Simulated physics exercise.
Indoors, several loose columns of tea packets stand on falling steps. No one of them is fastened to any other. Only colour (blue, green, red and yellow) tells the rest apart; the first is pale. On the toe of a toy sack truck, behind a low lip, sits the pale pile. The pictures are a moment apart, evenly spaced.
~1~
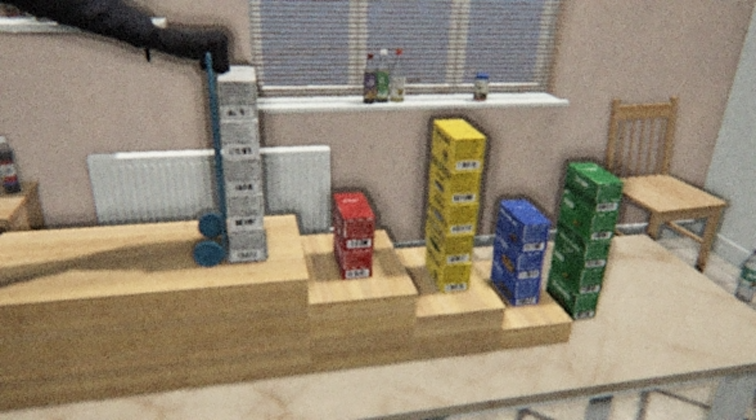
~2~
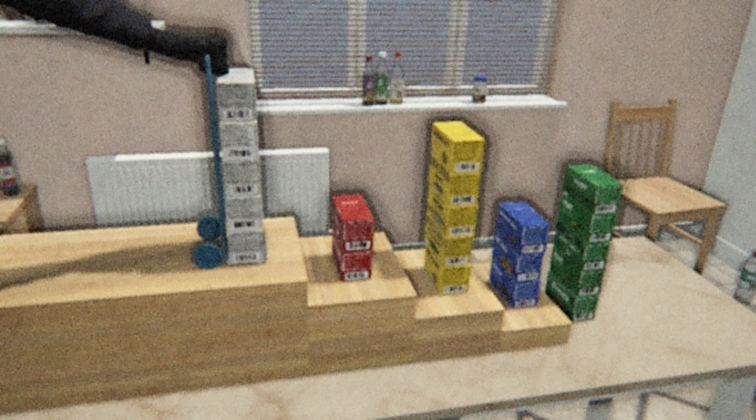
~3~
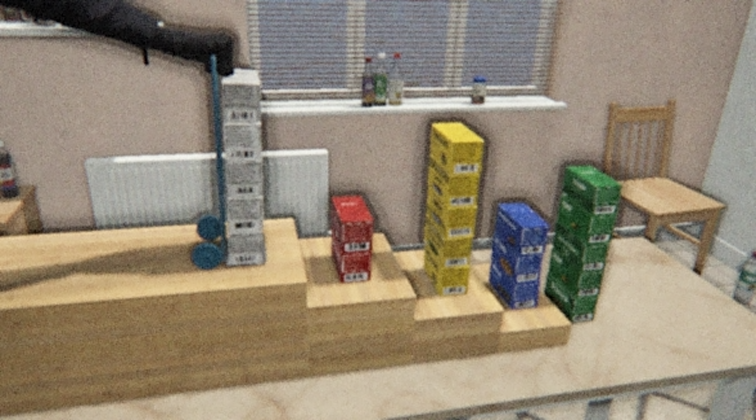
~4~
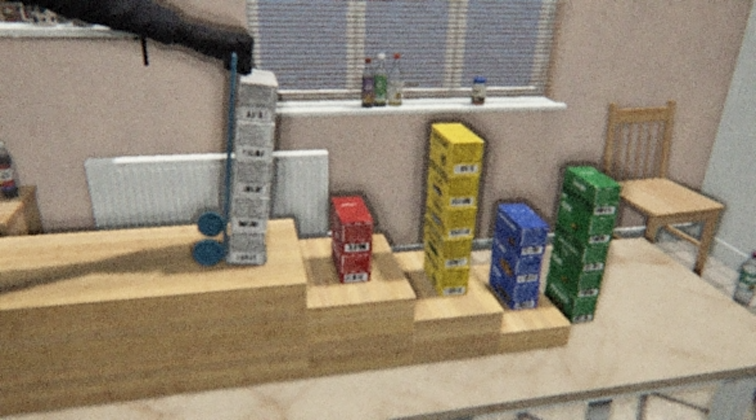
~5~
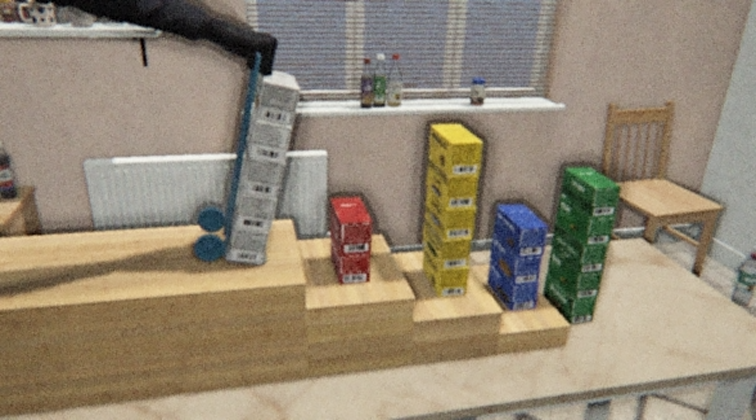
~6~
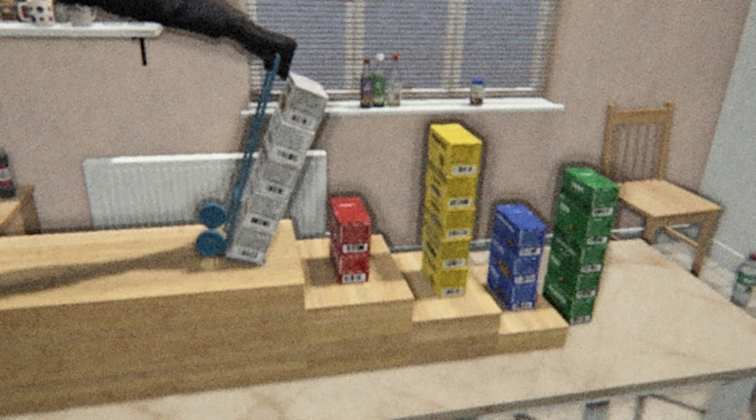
At first, a dark arm holds a blue toy sack truck upright with a tall pale stack of packets on it, beside red, yellow, blue and green stacks on lower steps. Then the arm pushes the truck's top rightward, and truck and pale stack lean clearly right while the coloured stacks stay standing.
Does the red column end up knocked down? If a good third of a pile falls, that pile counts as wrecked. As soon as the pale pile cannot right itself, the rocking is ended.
No, it stays up.
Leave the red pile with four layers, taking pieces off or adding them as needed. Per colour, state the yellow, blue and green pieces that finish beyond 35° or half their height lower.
Final down tally: Yellow = 4; blue = 3; green = 4.
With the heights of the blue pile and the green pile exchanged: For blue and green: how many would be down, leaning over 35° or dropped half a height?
The numbers come out as blue 4, then green 3.
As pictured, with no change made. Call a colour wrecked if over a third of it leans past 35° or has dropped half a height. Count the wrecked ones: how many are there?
3.
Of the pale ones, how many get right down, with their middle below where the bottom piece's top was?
4.
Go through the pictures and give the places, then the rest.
In the first picture (places mark the middle of the side facing us), truck frame (212, 102) level; top red packet (360, 234); top yellow packet (469, 155); the rest undisturbed.
In the second picture, truck frame (211, 104) level; top red packet (359, 236).
In the third picture, truck frame (215, 104) rocked barely; top red packet (358, 237).
In the fourth picture, truck frame (232, 101) rocked a little, top of the pale pile leaning a little; top red packet (358, 238); the rest undisturbed.
In the fifth picture, truck frame (251, 100) rocked a little, top of the pale pile leaning a little; top red packet (357, 239); the rest undisturbed.
In the sixth picture, truck frame (266, 100) rocked clearly, top of the pale pile leaning clearly; top red packet (356, 239); top blue packet (505, 231); the rest undisturbed.
Soon after the last picture, 5 of the pale pile down; none of the 2 red packets down (0 of 15 in all colours); top red packet unmoved; top yellow packet leaning a little.
A little later, 5 of the pale pile down; none of the 2 red packets down (8 of 15 in all colours); top red packet unmoved; top yellow packet leaning steeply, some three heights lower.
By the end, 5 of the pale pile down; none of the 2 red packets down (12 of 15 in all colours); top red packet unmoved; top green packet leaning steeply, some 14 heights lower. As the last picture would show them, middles, top red packet near (349, 225).
